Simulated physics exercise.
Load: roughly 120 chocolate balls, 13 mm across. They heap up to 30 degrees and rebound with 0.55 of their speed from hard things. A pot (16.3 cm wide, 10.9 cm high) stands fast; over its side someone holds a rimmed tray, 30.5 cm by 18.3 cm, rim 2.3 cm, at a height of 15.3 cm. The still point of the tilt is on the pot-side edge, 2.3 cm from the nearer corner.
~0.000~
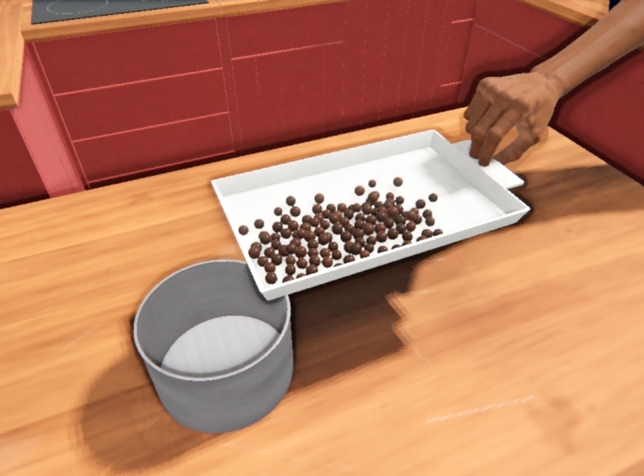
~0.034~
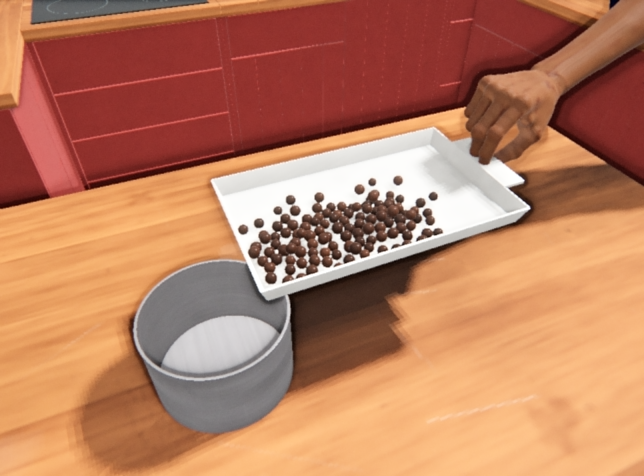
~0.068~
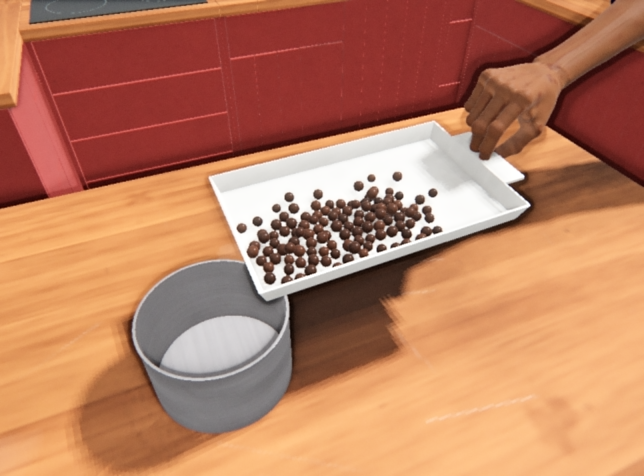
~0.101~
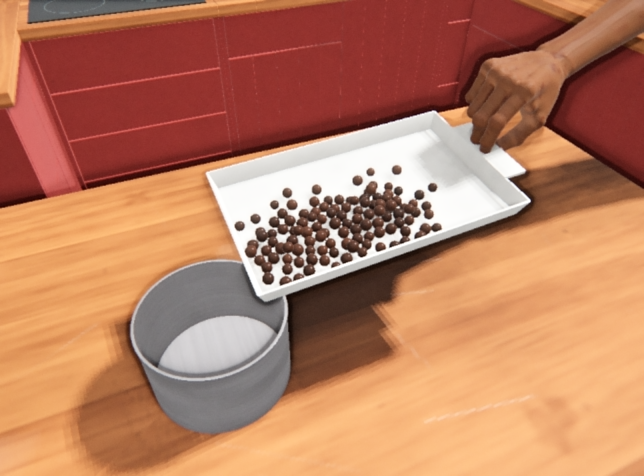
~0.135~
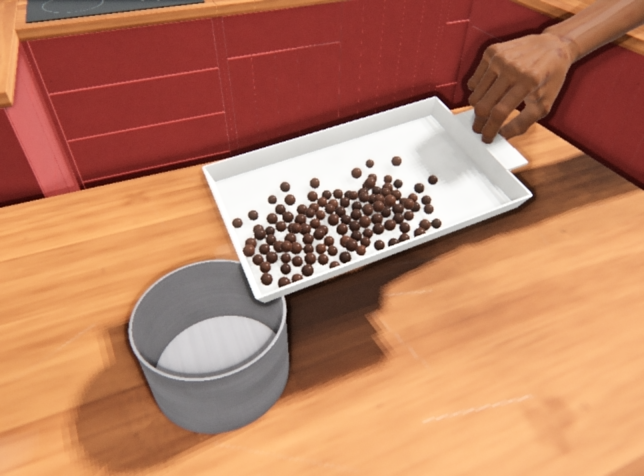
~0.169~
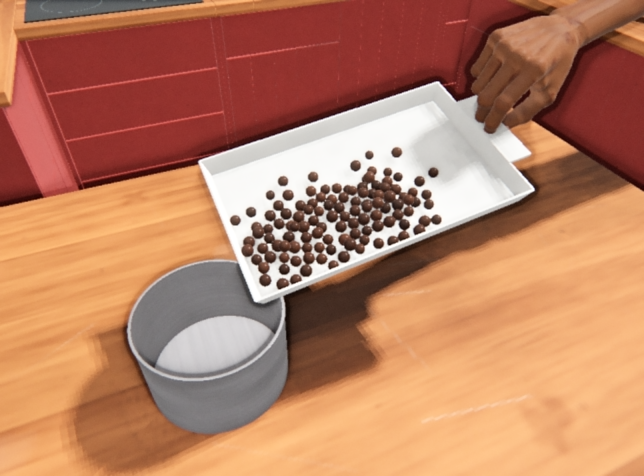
At first, a hand at the right holds a white rimmed tray of small brown balls nearly still, its near left corner over a grey pot on a wooden counter. Then the hand gradually raises the right end, slanting the tray slightly toward the pot, while the balls stay clustered on it.
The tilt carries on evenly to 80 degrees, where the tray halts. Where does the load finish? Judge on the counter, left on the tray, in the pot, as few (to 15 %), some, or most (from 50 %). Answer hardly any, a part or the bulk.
Counter: The bulk, tray: Hardly any, pot: A part.
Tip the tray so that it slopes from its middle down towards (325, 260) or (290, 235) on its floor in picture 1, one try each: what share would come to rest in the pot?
Some 60 and 80 per cent.
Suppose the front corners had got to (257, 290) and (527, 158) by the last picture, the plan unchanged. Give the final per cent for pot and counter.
Pot 80, counter 20.
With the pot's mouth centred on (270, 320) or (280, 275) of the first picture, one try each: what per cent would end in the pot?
Some 80 and 0 per cent.
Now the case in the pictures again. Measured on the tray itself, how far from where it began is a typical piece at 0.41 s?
About 2 cm.
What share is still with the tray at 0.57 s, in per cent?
Some 100 per cent of the load.
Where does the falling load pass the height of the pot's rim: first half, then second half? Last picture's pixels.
First near (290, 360), later near (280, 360).
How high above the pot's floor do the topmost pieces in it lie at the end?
Some 1.5 cm.
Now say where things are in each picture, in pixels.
The first frame shows tray tilt 0 degrees, front corners at (266, 284) and (520, 207); middle of the pieces at (350, 229); pot at (213, 313).
The second frame shows tray tilt 1 degrees, front corners at (266, 284) and (520, 206); middle of the pieces at (350, 229).
The third frame shows tray tilt 3 degrees, front corners at (265, 285) and (520, 203); middle of the pieces at (348, 227).
The fourth frame shows tray tilt 6 degrees, front corners at (263, 287) and (521, 199), lowest corner left front; middle of the pieces at (347, 224).
The fifth frame shows tray tilt 10 degrees, front corners at (261, 290) and (522, 193), lowest corner left front; middle of the pieces at (346, 220).
The sixth frame shows tray tilt 15 degrees, front corners at (260, 292) and (524, 187), lowest corner left front; middle of the pieces at (345, 217); pot at (208, 313). The tray's pace is about 135 degrees a second.
Then, at 0.41 s, tilt 48 degrees; the tray holds 100 %, the pot 0 %.
After 0.57 s, tilt 70 degrees; the tray holds 100 %, the pot 0 %.
Then, at 0.85 s, tilt 80 degrees; the tray holds 50 %, the pot 5 %.
In the end, at 2.2 s, counter 75 %, tray 0 %, pot 25 %.
